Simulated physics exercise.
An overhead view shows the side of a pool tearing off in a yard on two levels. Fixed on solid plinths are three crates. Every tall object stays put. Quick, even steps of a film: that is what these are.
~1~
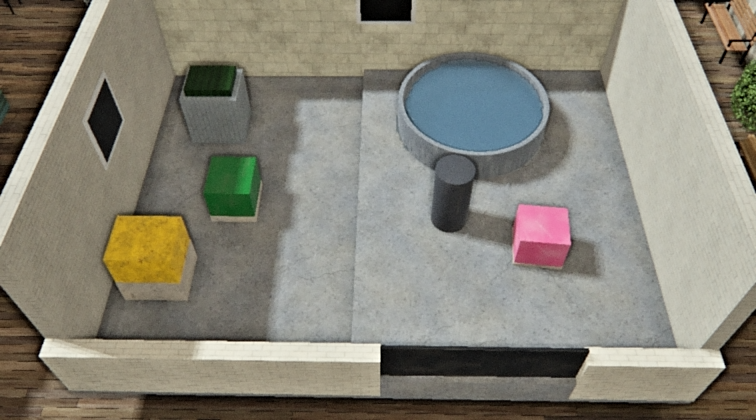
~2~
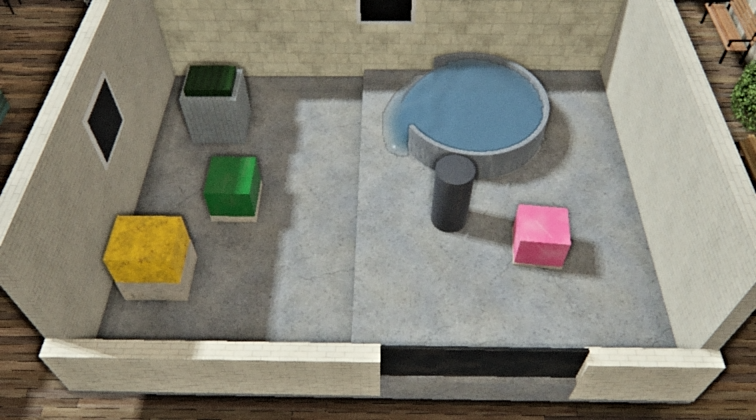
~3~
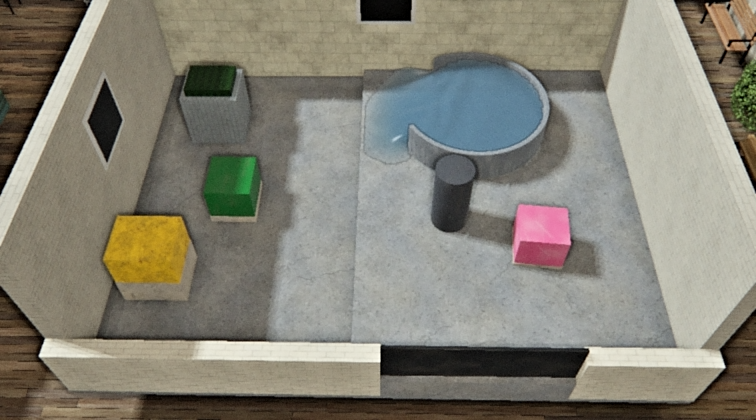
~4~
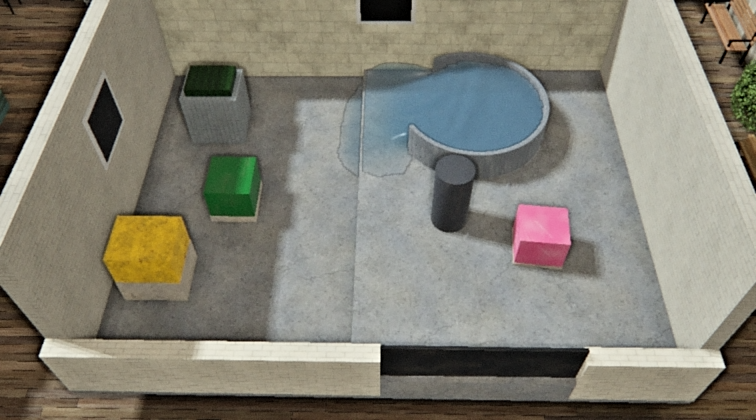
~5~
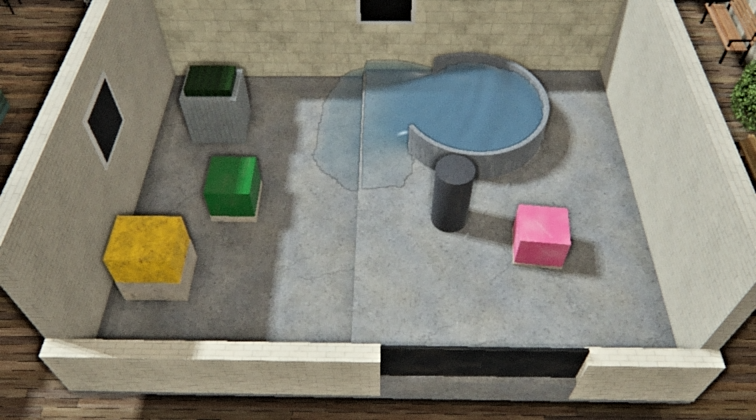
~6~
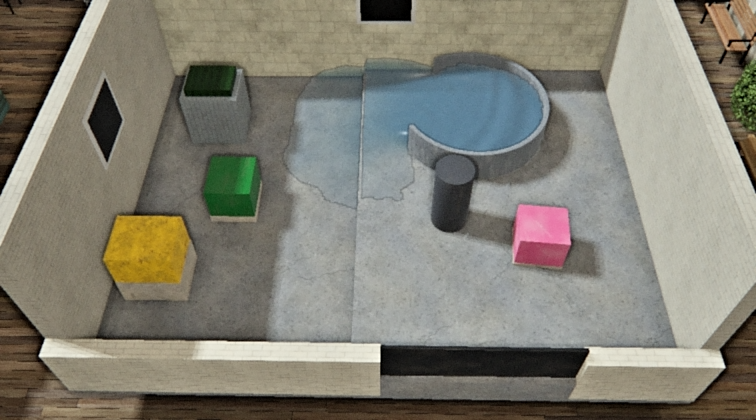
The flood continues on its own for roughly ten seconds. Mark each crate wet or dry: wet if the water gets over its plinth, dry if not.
Pink crate dry, green crate wet, yellow crate dry.
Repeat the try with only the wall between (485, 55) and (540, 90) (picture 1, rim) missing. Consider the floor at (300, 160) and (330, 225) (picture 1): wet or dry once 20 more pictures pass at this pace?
Waterless, waterless.
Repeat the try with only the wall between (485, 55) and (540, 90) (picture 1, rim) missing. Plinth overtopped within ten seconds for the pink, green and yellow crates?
Pink gets drenched, green stays untouched, yellow stays untouched.
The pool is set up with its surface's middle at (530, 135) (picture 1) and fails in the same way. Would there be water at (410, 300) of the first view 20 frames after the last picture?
At that spot: Bone-dry.
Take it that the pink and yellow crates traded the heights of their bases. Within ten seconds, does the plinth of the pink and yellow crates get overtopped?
Pink: Untouched; yellow: Flooded.
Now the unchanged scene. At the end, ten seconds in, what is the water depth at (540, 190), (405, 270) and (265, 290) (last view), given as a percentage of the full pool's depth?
I'd say close to 0, 0 and 16 percent.
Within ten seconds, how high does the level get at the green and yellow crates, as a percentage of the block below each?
Close to 170 per cent, and close to 60 per cent, in that order.
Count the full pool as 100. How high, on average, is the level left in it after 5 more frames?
Estimate: Close to 62 %.
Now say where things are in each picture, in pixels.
The first frame shows still water in the round pool at (473, 104).
In the second frame, the front is at a hidden place, out from the gap at (405, 105).
In the third frame, water pours out at (404, 106) and has run to (385, 158).
In the fourth frame, water pours out at (404, 107) and has run to (377, 172).
In the fifth frame, the front is at (351, 184), out from the gap at (404, 107).
In the sixth frame, the front is at (291, 162), out from the gap at (404, 107).
A moment on, water covers 25 % of the floor; the pink crate not reached, the green crate water round its plinth, the yellow crate not reached.
Next, water covers 30 % of the floor; the pink crate not reached, the green crate water round its plinth, the yellow crate not reached.
Then, water covers 40 % of the floor; the pink crate not reached, the green crate water round its plinth, the yellow crate water round its plinth.
Later, water covers 55 % of the floor; the pink crate not reached, the green crate water round its plinth, the yellow crate water round its plinth.
In the end, water covers 55 % of the floor; the pink crate stayed above the water, the green crate was topped, the yellow crate stayed above the water.
